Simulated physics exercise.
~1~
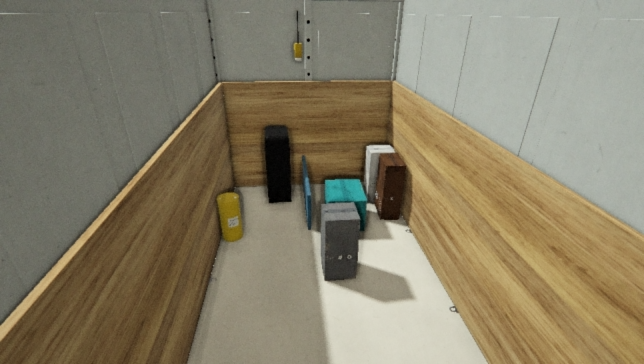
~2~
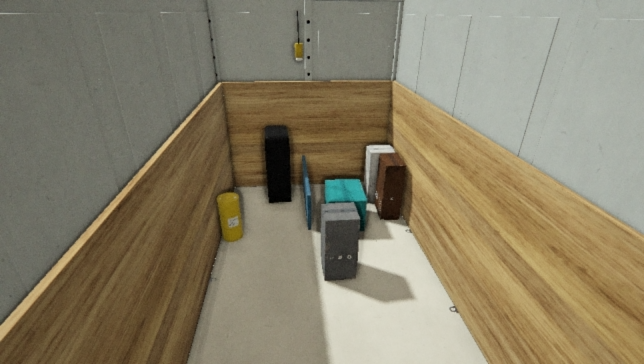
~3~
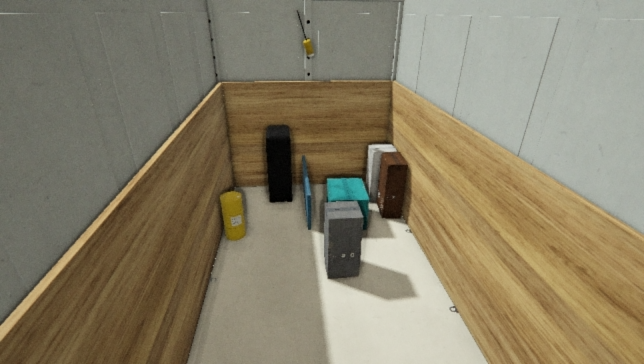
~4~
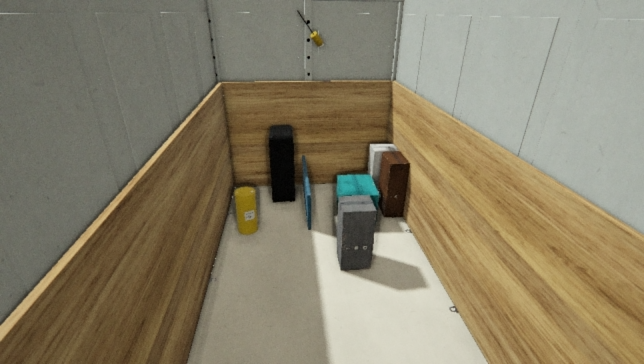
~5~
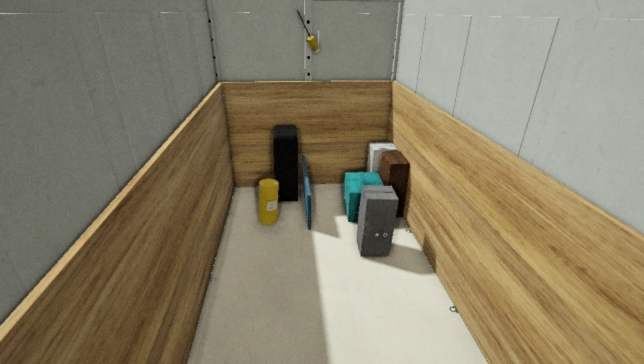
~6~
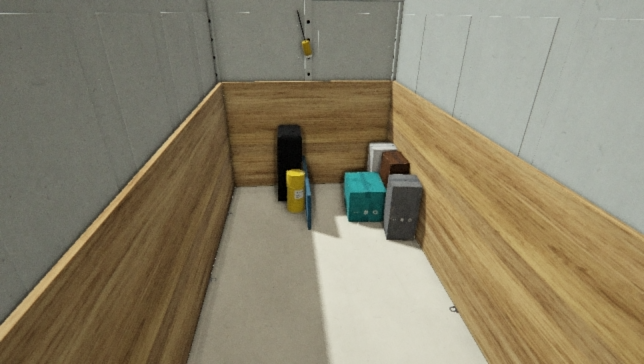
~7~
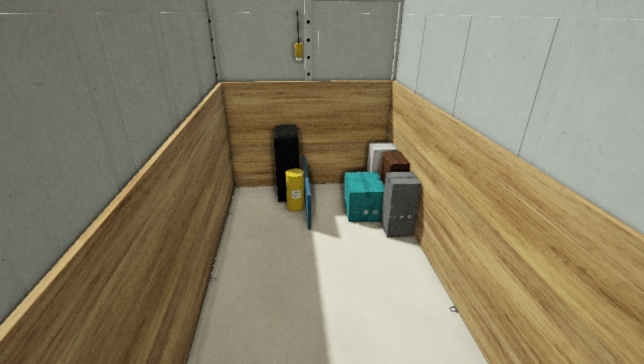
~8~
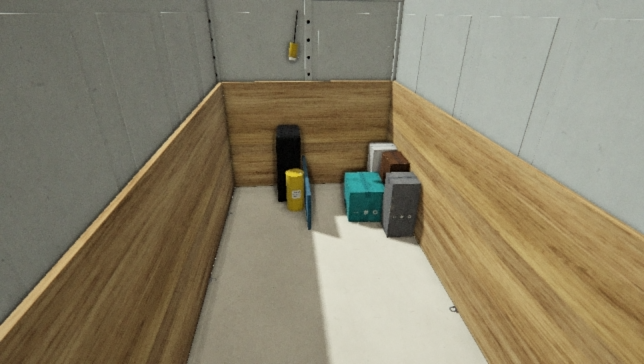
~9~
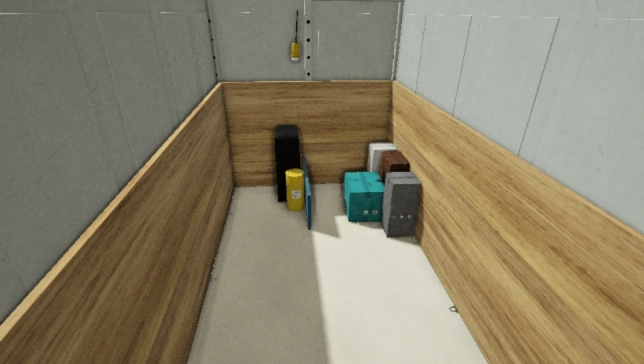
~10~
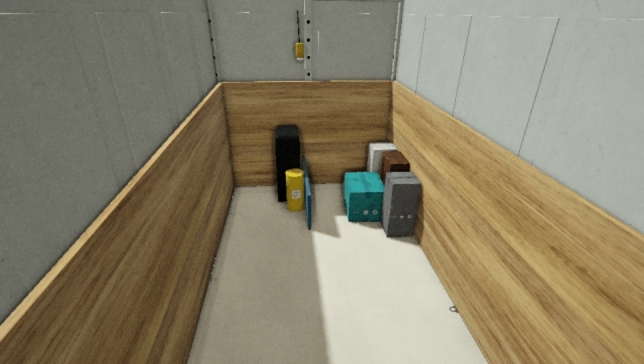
In this clip, a wood-lined van bay holds several upright containers as a yellow canister, a grey box and a turquoise box slide right and away from the viewer, ending with the canister before a black case and the boxes clustered near the right wall.
